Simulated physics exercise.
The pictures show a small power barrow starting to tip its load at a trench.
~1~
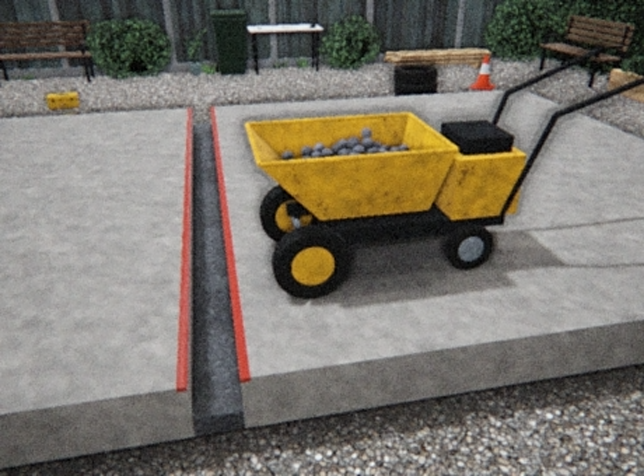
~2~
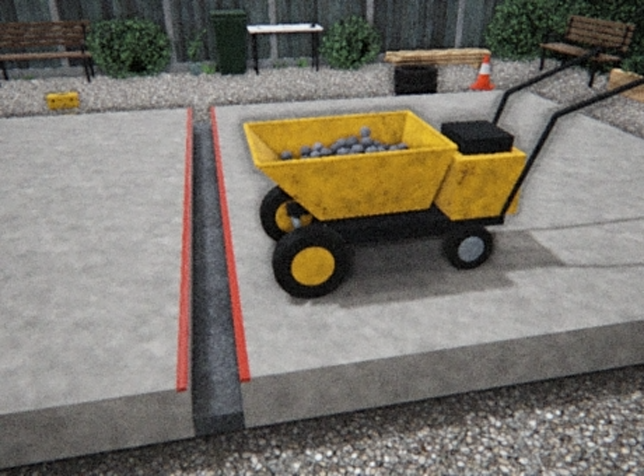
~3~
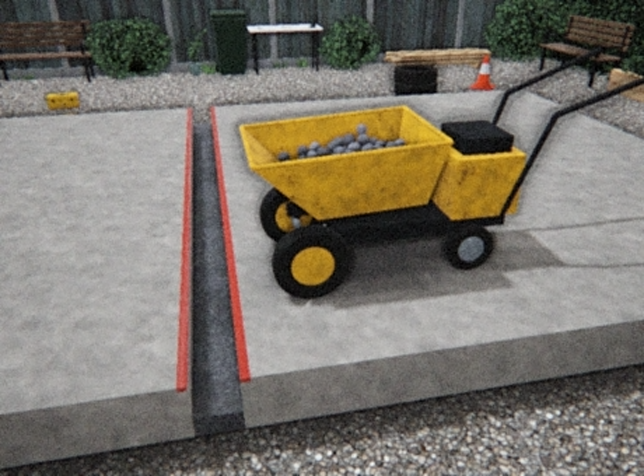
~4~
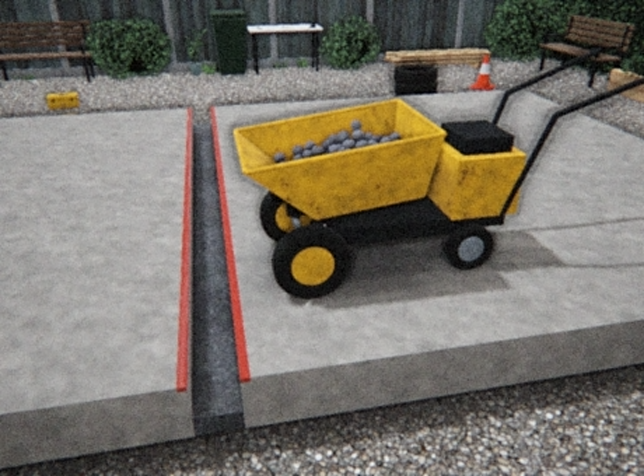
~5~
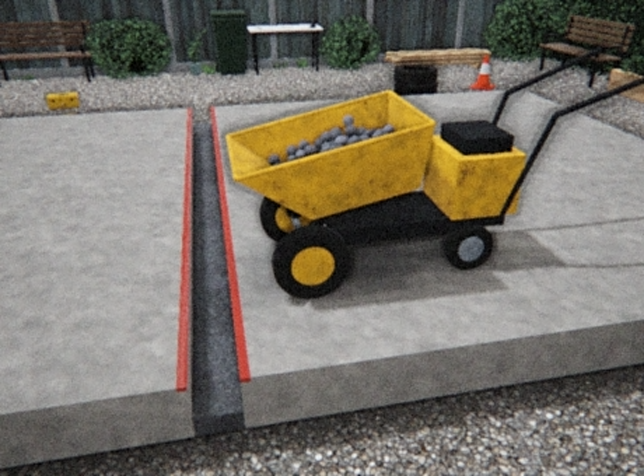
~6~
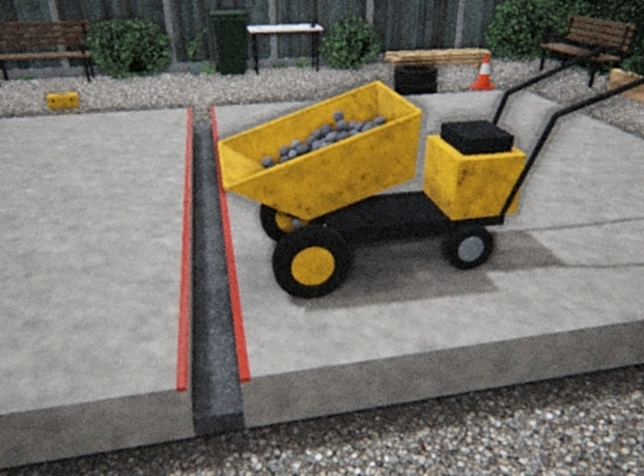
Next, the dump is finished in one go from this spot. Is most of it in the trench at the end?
Between the edges lies less than half of the load.
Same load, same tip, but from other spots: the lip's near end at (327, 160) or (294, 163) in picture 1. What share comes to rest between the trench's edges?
About 70 and 70 per cent.
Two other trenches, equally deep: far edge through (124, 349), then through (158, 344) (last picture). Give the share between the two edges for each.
Near 90 % and 50 %.
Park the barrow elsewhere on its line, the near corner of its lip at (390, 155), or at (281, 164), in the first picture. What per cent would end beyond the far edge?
The first gives 0 %, the second 50 %.
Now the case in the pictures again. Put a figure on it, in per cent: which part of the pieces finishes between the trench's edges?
Near 10 %.
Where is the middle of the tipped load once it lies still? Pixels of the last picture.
Close to (142, 279).
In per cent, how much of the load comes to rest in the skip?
Near 10 %.
Shortly afterwards, skip tipped steeply; the whole lot in the skip.
Next, skip tipped steeply; the bulk in the skip; only a few in or heaped over the trench; near a quarter beyond it; only a few falling.
Some moments later, skip tipped right over; near a quarter in the skip; only a few in or heaped over the trench; the bulk beyond it.
In the end, skip tipped right over; a little in the skip; a little in or heaped over the trench; the bulk beyond it.
